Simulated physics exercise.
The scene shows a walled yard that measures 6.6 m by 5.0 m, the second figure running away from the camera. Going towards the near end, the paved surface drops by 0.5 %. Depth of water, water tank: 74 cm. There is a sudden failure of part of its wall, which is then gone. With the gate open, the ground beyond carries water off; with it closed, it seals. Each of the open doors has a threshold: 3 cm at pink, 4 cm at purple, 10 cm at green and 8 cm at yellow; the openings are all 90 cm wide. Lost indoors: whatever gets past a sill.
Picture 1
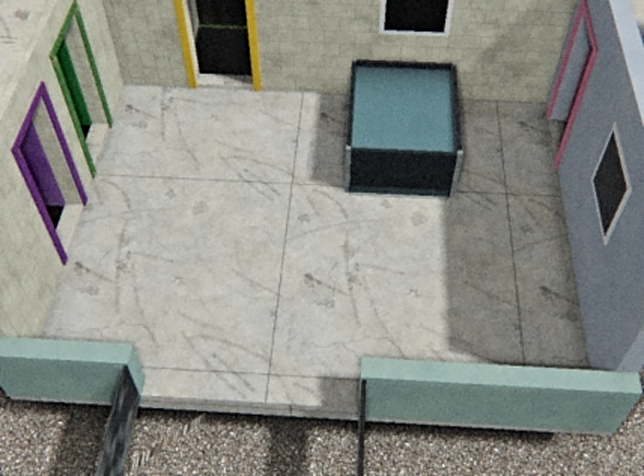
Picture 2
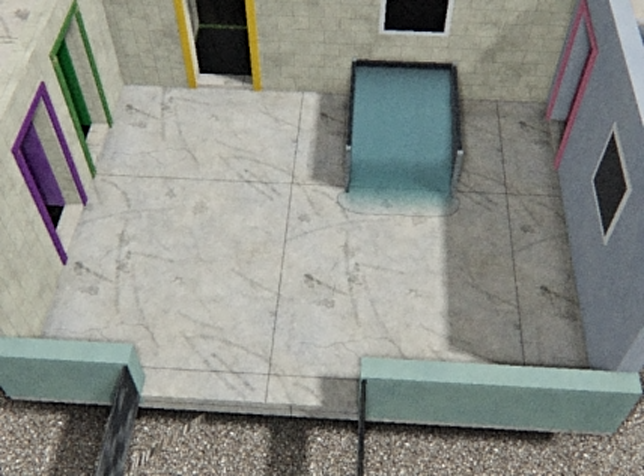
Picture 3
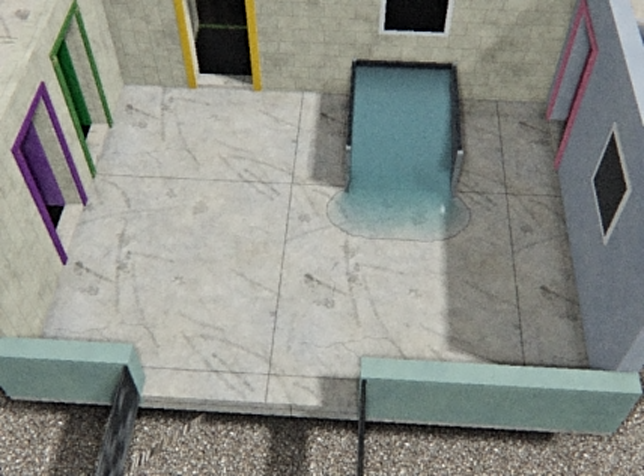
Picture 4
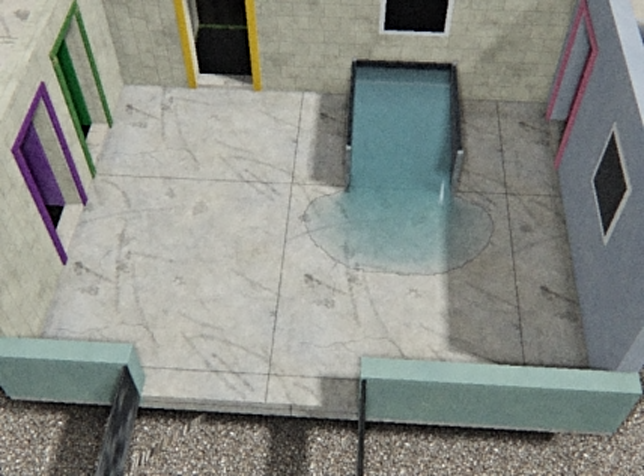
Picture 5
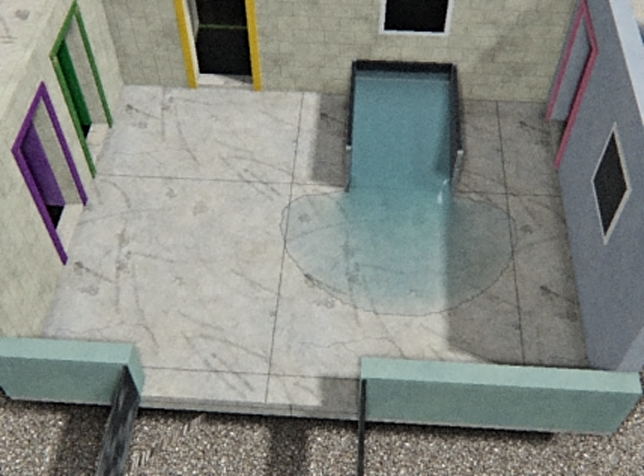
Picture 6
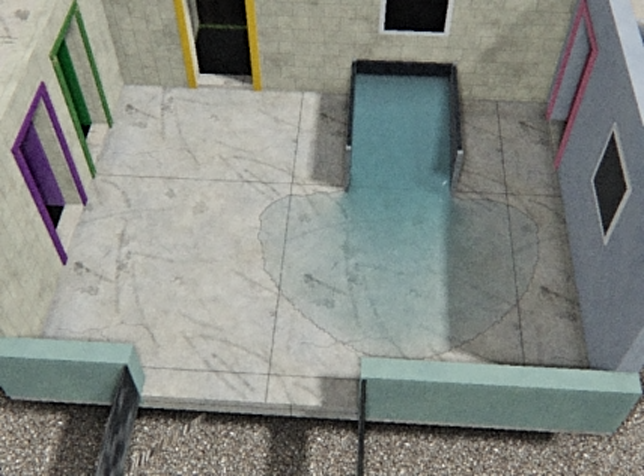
Water pours from the open near side of a dark-edged tank against the back wall of a pale paved yard, seen from above by a still camera. Purple and green doorways line the left wall, a yellow one stands at the back, and a pink one is at right, above low pale-green front walls. The blue-green sheet spreads forward and sideways in a widening, thinning rounded pool.
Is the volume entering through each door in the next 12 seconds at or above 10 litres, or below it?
Pink door: At or above, purple door: Below, green door: Below, yellow door: Below.
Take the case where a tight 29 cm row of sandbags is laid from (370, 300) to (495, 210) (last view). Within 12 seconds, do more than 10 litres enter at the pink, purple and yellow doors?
So then pink is beyond it, purple is beyond it and yellow is inside it.
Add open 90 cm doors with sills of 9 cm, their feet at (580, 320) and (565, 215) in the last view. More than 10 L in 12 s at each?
Order as listed: Surpassed and respected.
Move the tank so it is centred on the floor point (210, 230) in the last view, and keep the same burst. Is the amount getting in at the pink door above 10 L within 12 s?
Then pink falls short.
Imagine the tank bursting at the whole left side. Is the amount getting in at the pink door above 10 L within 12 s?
Well, at pink it would be too little.
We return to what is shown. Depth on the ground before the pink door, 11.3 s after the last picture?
Close to 5.0 cm of depth.
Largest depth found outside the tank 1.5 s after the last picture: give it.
Roughly 42 cm.
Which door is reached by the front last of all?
Yellow.
Then, 0.7 s after the last picture water covers 40 % of the floor and is deepest (33 cm) near (397, 391); pink door not reached, purple door not reached, green door not reached, yellow door not reached.
Then, 1.5 s after the last picture water covers 45 % of the floor and is deepest (42 cm) near (586, 402); pink door not reached, purple door not reached, green door not reached, yellow door not reached.
Then, 2.8 s after the last picture water covers 45 % of the floor and is deepest (20 cm) near (397, 391); pink door not reached, purple door not reached, green door not reached, yellow door not reached.
Then, 6.3 s after the last picture water covers 70 % of the floor and is deepest (11 cm) near (486, 158); pink door 9 cm at the sill, 12 L in, purple door 4 cm at the sill, 0 L in, green door not reached, yellow door not reached.
Then, 11.3 s after the last picture water covers 90 % of the floor and is deepest (7 cm) near (570, 401); pink door 5 cm at the sill, 75 L in, purple door 2 cm at the sill, 0 L in, green door 2 cm at the sill, 0 L in, yellow door 3 cm at the sill, 0 L in.
